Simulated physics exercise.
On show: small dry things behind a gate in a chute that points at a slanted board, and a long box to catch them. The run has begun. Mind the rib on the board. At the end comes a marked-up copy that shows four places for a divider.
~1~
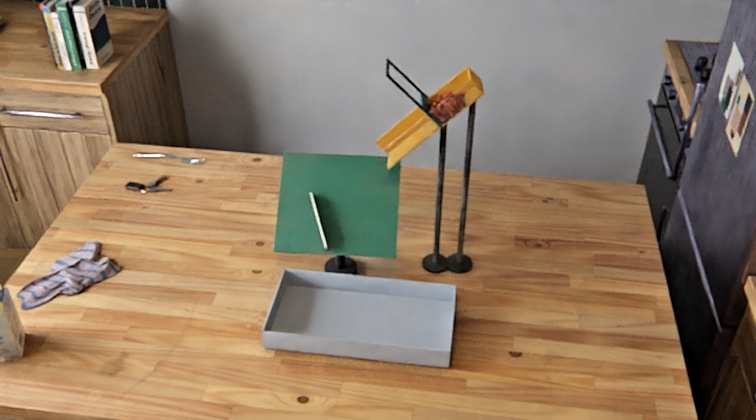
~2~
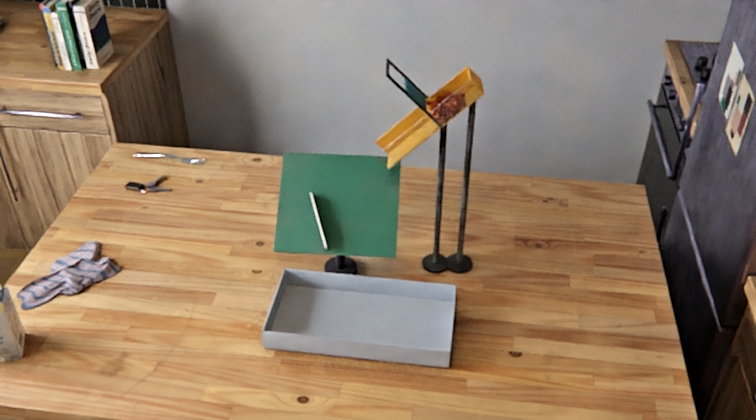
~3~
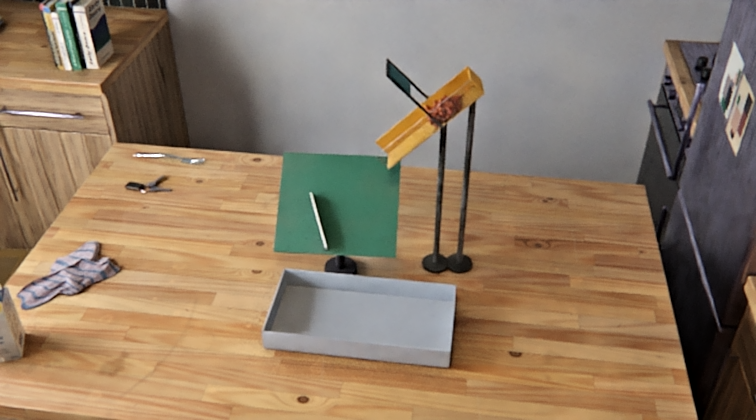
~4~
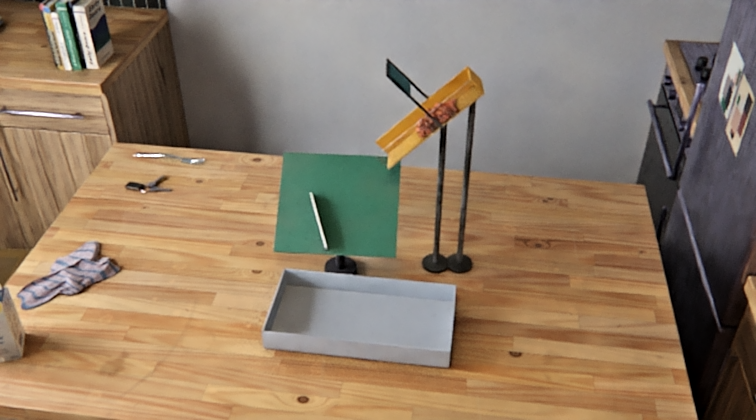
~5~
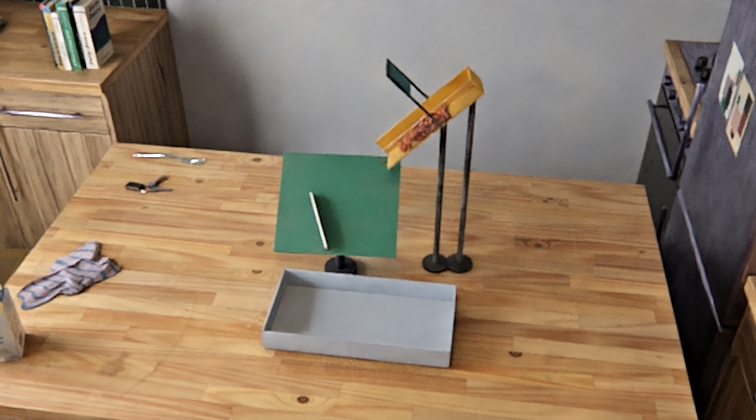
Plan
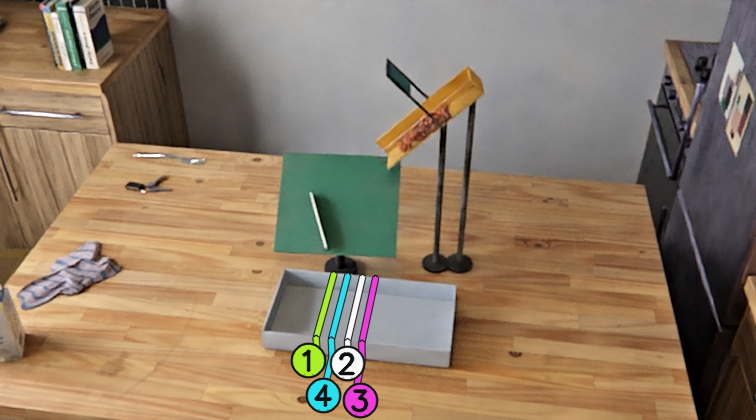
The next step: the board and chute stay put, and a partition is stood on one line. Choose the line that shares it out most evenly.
Take 4.
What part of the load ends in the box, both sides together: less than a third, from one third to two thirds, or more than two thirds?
More than two thirds.
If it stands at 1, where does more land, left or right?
More lands on the right.
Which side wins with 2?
Left.
On the marked copy, line 1 crosses the front rim at (316, 337); line 2 crosses the front rim at (347, 340); line 3 crosses the front rim at (361, 342); line 4 crosses the front rim at (331, 338).
For line 1, of what is caught, just a few on the left of the divider, almost all on the right.
For line 2, of what is caught, almost all on the left of the divider, about a tenth on the right.
For line 3, of what is caught, almost all on the left of the divider, just a few on the right.
For line 4, of what is caught, roughly half on the left of the divider, roughly half on the right.
